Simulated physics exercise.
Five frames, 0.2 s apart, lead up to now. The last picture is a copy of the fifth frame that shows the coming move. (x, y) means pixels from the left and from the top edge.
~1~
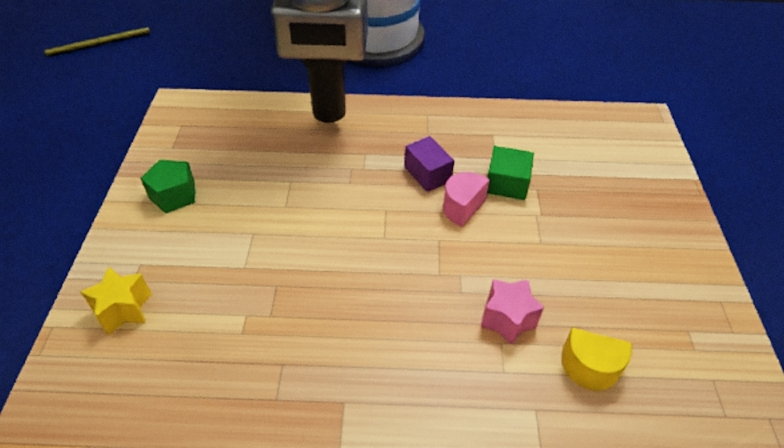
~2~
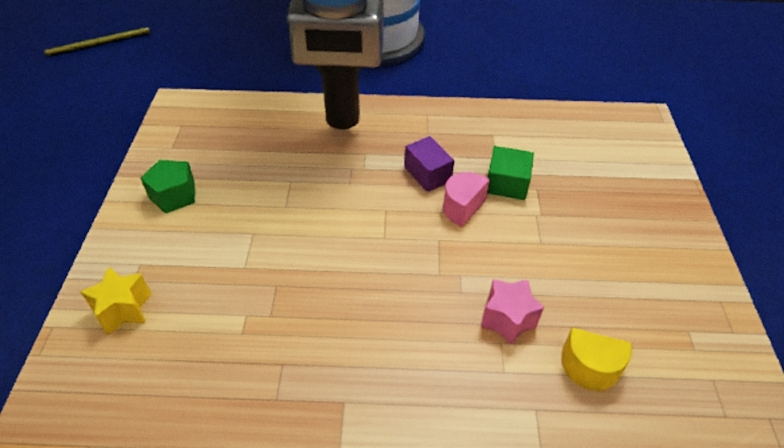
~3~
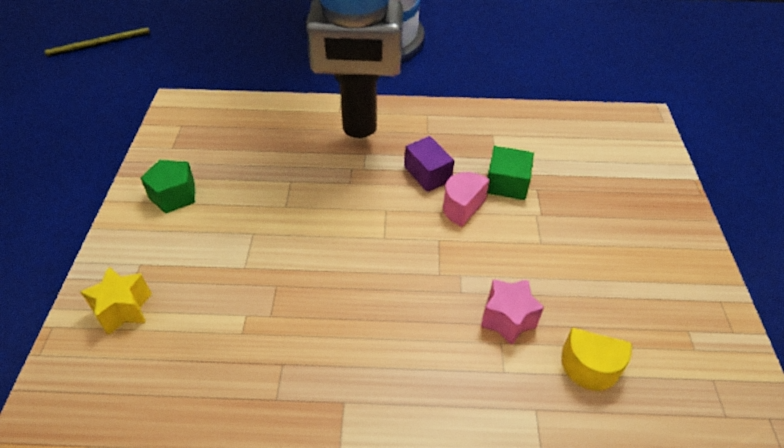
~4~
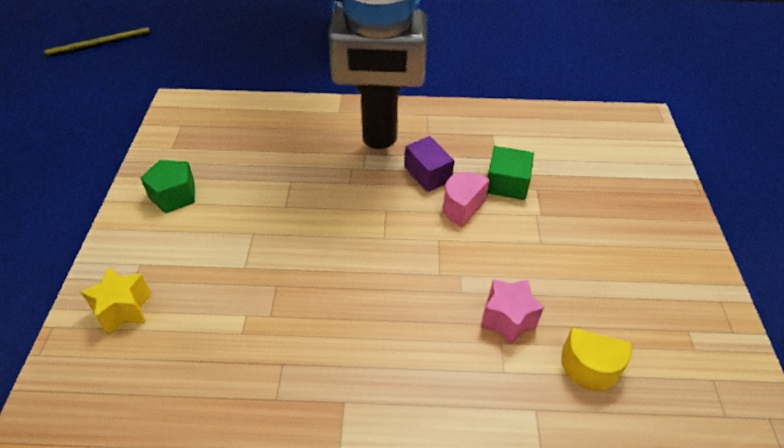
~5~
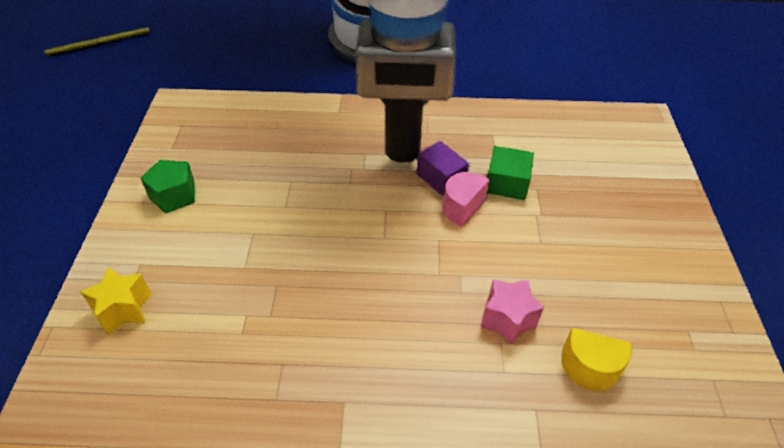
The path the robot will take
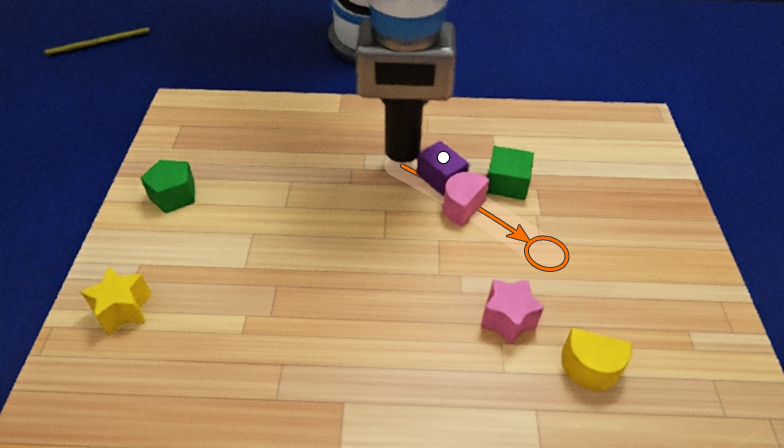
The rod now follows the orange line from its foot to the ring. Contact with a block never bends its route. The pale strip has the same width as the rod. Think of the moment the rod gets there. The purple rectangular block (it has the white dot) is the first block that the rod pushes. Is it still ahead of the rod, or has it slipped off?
No longer ahead of the rod.
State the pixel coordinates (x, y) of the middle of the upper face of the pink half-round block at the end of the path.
In the picture, that point is around (557, 270).
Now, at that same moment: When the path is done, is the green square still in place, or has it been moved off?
It is shoved along.
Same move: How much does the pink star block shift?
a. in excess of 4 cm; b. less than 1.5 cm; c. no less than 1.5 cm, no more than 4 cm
Answer: B.
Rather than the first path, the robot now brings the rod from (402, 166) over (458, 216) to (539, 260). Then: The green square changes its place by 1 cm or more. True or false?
The statement is correct.
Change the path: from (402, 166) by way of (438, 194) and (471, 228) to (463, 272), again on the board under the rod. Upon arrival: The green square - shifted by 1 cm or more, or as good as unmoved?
The green square changes place.
Drawn move, from (402, 166) via (472, 205), ending at (547, 253); the dot is on the purple rectangular block.
What follows on the original path. One third of the way, rod (451, 176); purple rectangular block (494, 175), turned 30° anticlockwise; pink half-round block (491, 200), turned 60° clockwise; green square (535, 161), turned 25° anticlockwise.
Two thirds of the way, rod (500, 205); purple rectangular block (542, 192), turned 70° anticlockwise; pink half-round block (521, 229), turned 100° clockwise; green square (552, 160), turned 70° anticlockwise.
At the end, rod (551, 239); purple rectangular block (558, 196), turned 95° anticlockwise; pink half-round block (557, 270), turned 145° clockwise; green square (553, 160), turned 75° anticlockwise; pink star block still.
